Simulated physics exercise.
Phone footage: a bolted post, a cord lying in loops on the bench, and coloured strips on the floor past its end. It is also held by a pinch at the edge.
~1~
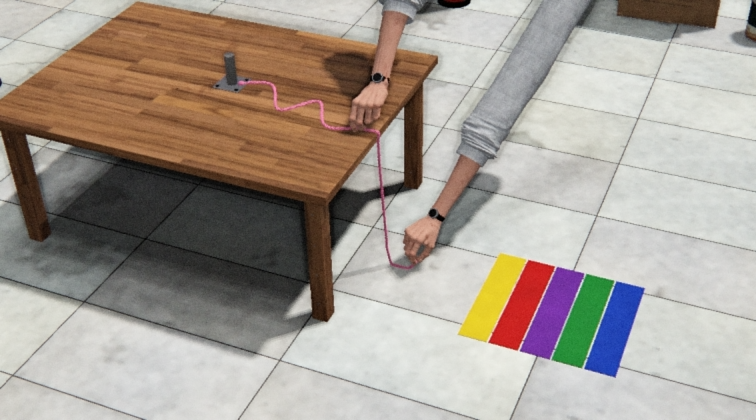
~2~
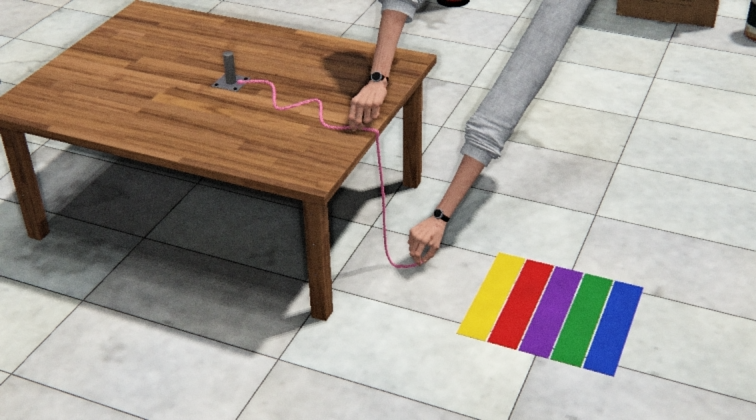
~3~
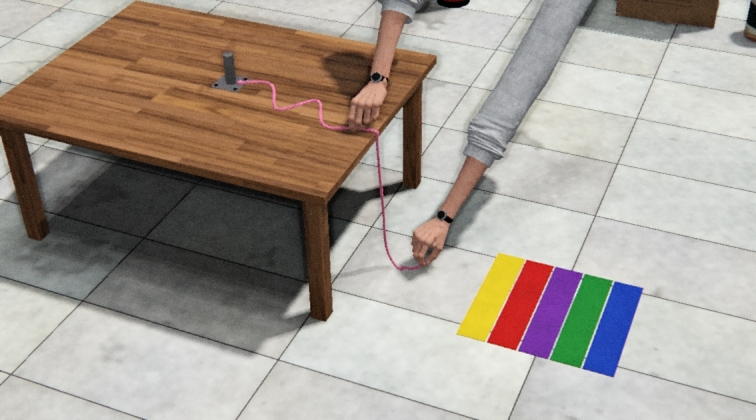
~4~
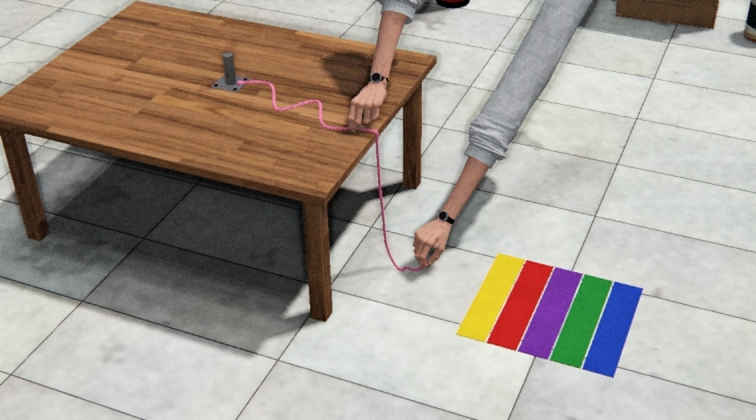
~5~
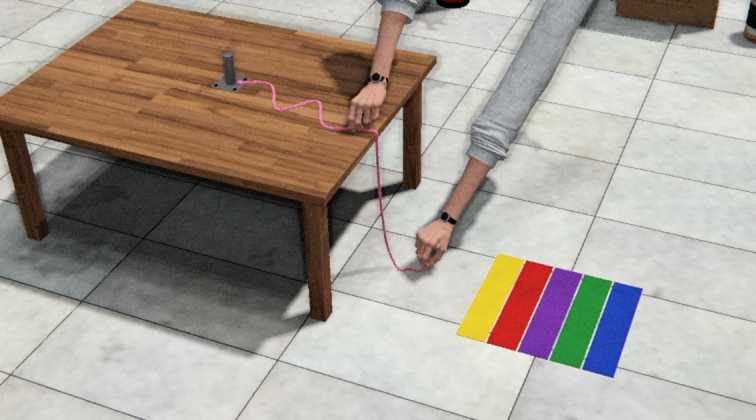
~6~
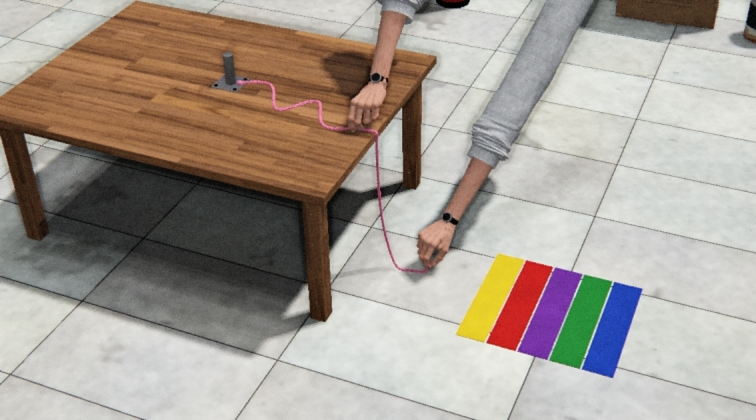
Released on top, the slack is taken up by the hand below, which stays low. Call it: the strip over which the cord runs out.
Green.
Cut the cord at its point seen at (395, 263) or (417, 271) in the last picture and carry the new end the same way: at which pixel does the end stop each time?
Roughly at (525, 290) the first time and at (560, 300) the second.
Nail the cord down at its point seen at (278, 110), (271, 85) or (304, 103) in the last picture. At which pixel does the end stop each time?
Going through the three tries, you get (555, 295), (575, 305) and (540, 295).
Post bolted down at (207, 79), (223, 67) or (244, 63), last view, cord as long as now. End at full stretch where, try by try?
Roughly (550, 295), (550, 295) and (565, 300), try by try.
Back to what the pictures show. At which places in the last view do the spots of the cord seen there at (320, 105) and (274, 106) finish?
Around (350, 119); the other one around (300, 104).
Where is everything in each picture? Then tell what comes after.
The first picture shows end (417, 261); yellow (480, 322); red (510, 331); purple (541, 339); green (573, 347); blue (606, 356).
The second picture shows end (421, 262); cord through (269, 83) (290, 107) (321, 120) (377, 137) (383, 195) (386, 249).
The third picture shows end (425, 263).
The fourth picture shows end (427, 264); cord through (269, 84) (290, 108) (321, 120) (377, 138) (381, 196) (388, 250).
The fifth picture shows end (429, 265).
The sixth picture shows end (431, 265); cord through (268, 84) (290, 108) (321, 121) (376, 138) (379, 195) (390, 250).
Soon after, end near (522, 289); over red.
Then, end near (561, 299); over purple.
At full stretch, end near (585, 305); over green. It halts on the green strip.
